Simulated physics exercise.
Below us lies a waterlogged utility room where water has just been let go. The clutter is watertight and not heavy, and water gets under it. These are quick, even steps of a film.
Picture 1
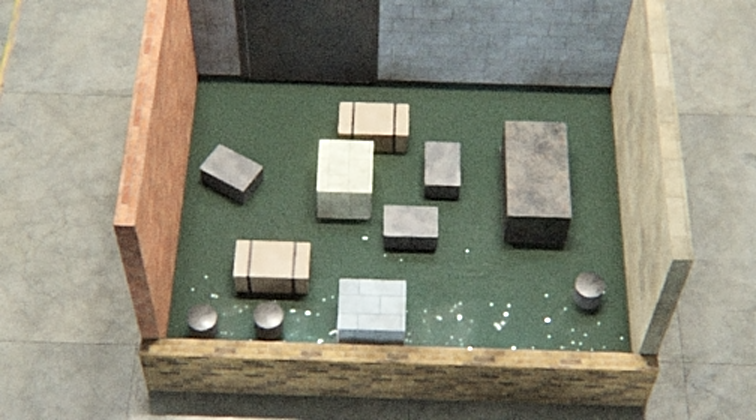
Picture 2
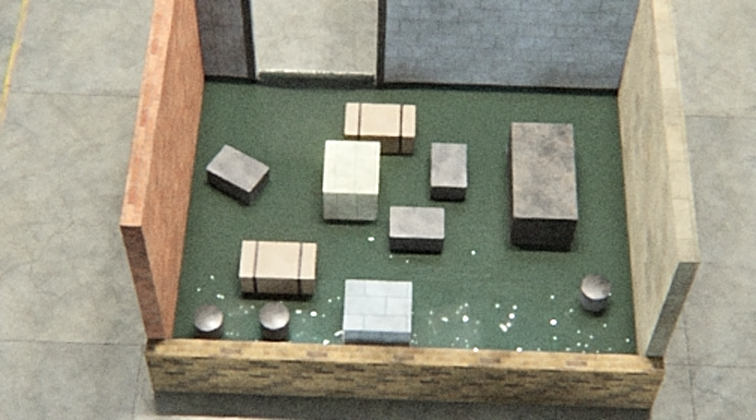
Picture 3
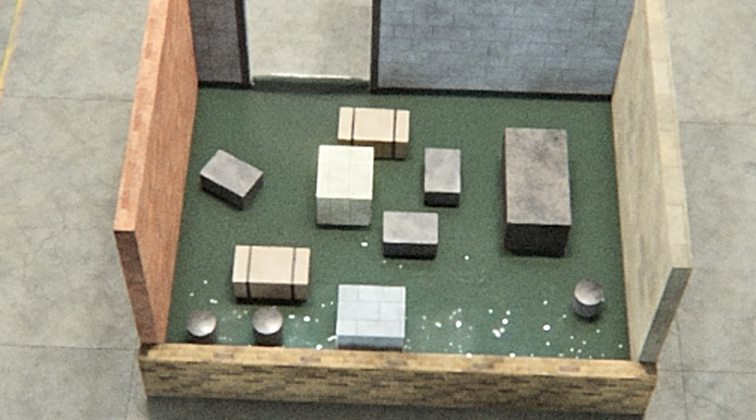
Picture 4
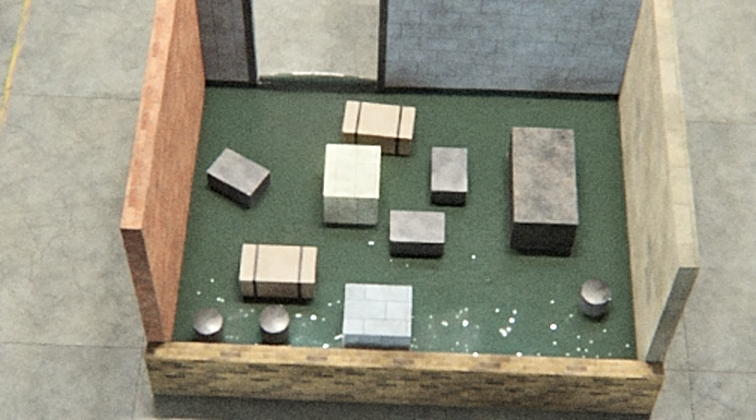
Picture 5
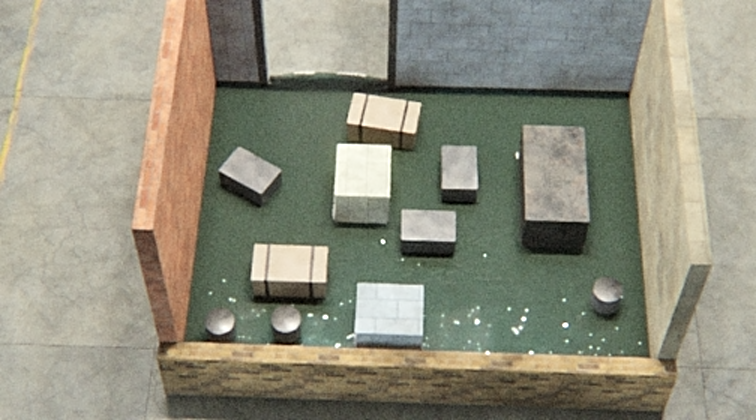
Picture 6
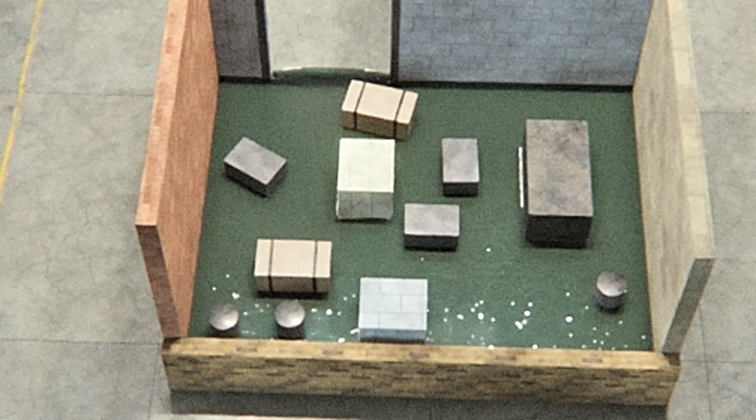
A dark door at the back of a small walled room opened at the start, and then the strapped tan box near the doorway turned slightly among the scattered blocks on the green floor.
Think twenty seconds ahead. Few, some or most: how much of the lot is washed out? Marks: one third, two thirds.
It is from one to two thirds.
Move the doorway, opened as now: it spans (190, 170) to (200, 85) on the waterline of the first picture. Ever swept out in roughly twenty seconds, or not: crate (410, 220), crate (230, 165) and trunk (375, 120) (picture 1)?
As listed: Inside, washed out, through.
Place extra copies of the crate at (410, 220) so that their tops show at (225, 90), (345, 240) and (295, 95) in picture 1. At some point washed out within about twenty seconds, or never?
One after the other: Carried outside, carried outside, yes.
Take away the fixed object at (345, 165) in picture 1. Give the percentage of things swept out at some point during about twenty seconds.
Some 50 per cent.
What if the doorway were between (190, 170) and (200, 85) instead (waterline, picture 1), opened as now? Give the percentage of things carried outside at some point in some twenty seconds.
Some 50 per cent.
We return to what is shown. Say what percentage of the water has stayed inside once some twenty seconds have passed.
Roughly 48 per cent.
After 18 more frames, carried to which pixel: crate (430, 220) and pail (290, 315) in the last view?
Near (420, 154) and (266, 296).
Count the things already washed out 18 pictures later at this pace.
3 of them.
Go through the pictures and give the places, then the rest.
The first picture shows a trunk at (374, 119), afloat; a crate at (231, 167) floats; 0 of 8 have shifted.
The second picture shows a trunk at (380, 120) floats; a crate at (238, 168) floats; 0 of 8 have shifted.
The third picture shows a trunk at (374, 125), afloat; a crate at (231, 173), afloat; 0 of 8 have shifted.
The fourth picture shows a trunk at (379, 120) floats, close to its start; a crate at (238, 171) floats; 1 of 8 have shifted.
The fifth picture shows a trunk at (384, 113), afloat, close to its start; a crate at (250, 170) floats, close to its start; 1 of 8 have shifted.
The sixth picture shows a trunk at (380, 101) floats, a stride from its start; a crate at (255, 160), afloat, close to its start; 3 of 8 have shifted.
A moment on, 1 of 8 are out; 7 afloat.
Next, 3 of 8 are out; 5 afloat.
Later, 4 of 8 are out; 4 afloat.
In the end, 5 of 8 are out; 3 afloat.
